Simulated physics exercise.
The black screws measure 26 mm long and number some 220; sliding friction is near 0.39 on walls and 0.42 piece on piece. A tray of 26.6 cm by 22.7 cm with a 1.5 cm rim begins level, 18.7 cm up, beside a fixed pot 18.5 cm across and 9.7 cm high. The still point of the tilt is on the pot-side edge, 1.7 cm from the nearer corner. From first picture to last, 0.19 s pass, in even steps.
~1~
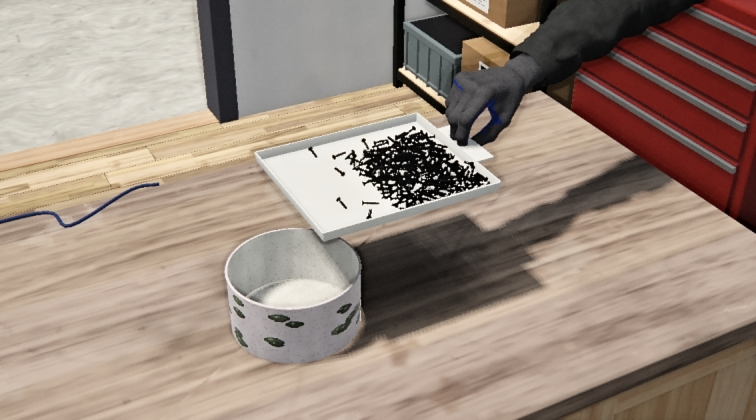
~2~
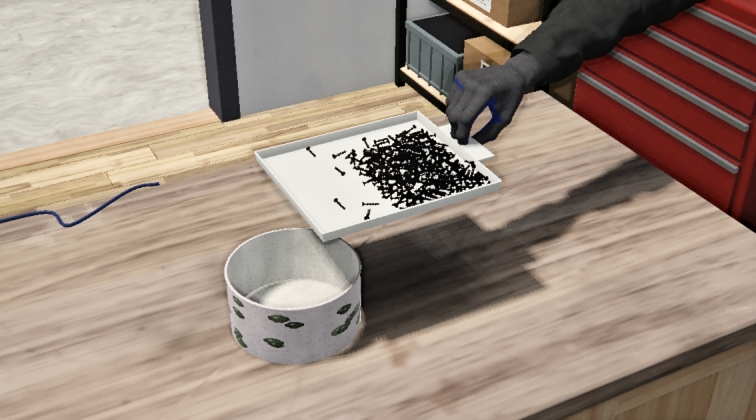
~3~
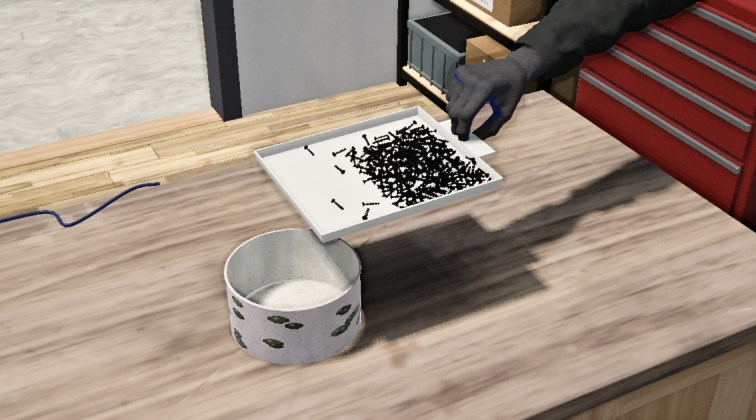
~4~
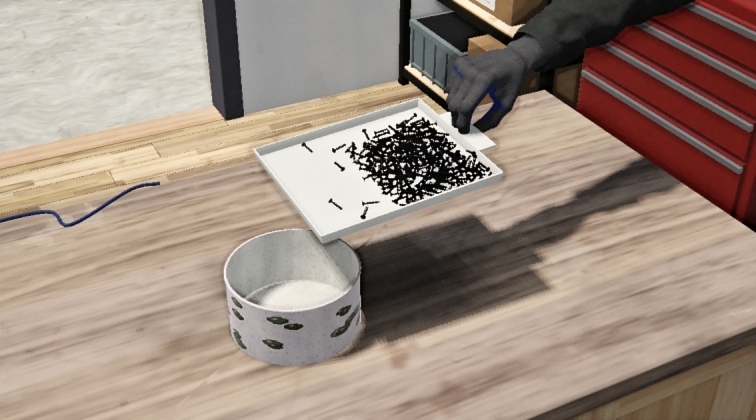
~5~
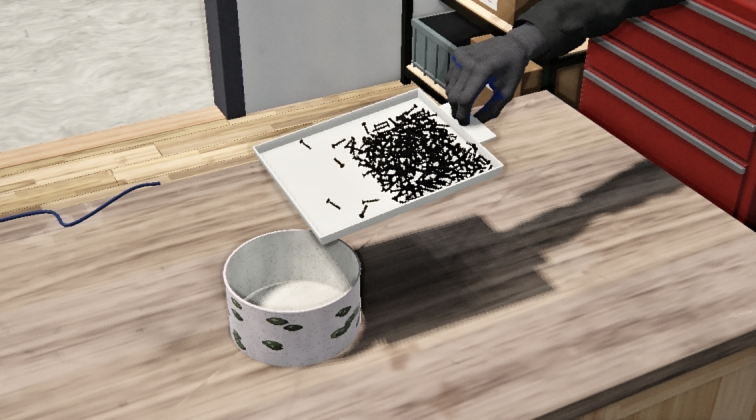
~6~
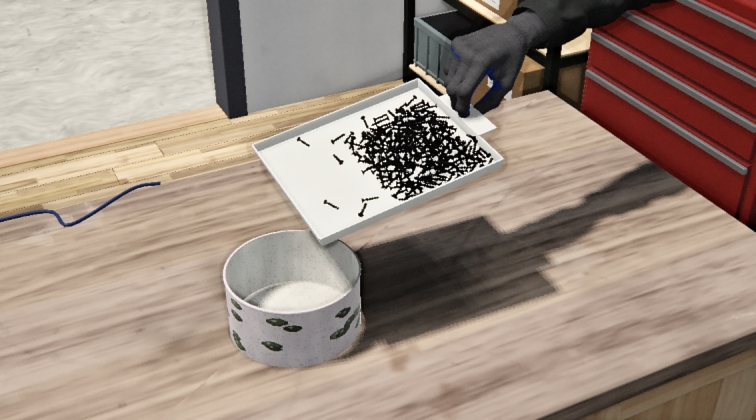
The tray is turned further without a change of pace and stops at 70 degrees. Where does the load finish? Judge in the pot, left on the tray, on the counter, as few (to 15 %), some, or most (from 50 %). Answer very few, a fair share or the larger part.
Pot: A fair share, tray: Very few, counter: The larger part.
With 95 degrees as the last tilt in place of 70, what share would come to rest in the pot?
Then about 30 per cent.
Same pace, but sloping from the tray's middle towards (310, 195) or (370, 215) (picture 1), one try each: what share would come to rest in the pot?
Some 50 and 0 per cent.
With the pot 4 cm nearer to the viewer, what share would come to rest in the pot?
In that case some 60 per cent.
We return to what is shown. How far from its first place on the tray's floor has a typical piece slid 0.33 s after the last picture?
Some 3 cm.
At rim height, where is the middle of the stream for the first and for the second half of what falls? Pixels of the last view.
First near (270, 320), later near (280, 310).
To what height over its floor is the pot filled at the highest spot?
About 2.0 cm.
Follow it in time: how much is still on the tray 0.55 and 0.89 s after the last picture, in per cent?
About 90, 10.
Then, 0.33 s after the last picture, tilt 40 degrees; the tray holds 100 %, the pot 0 %.
Then, 0.55 s after the last picture, tilt 59 degrees; the tray holds 90 %, the pot 0 %.
Then, 0.89 s after the last picture, tilt 70 degrees; the tray holds 10 %, the pot 25 %.
In the end, pot 30 %, tray 5 %, counter 65 %.
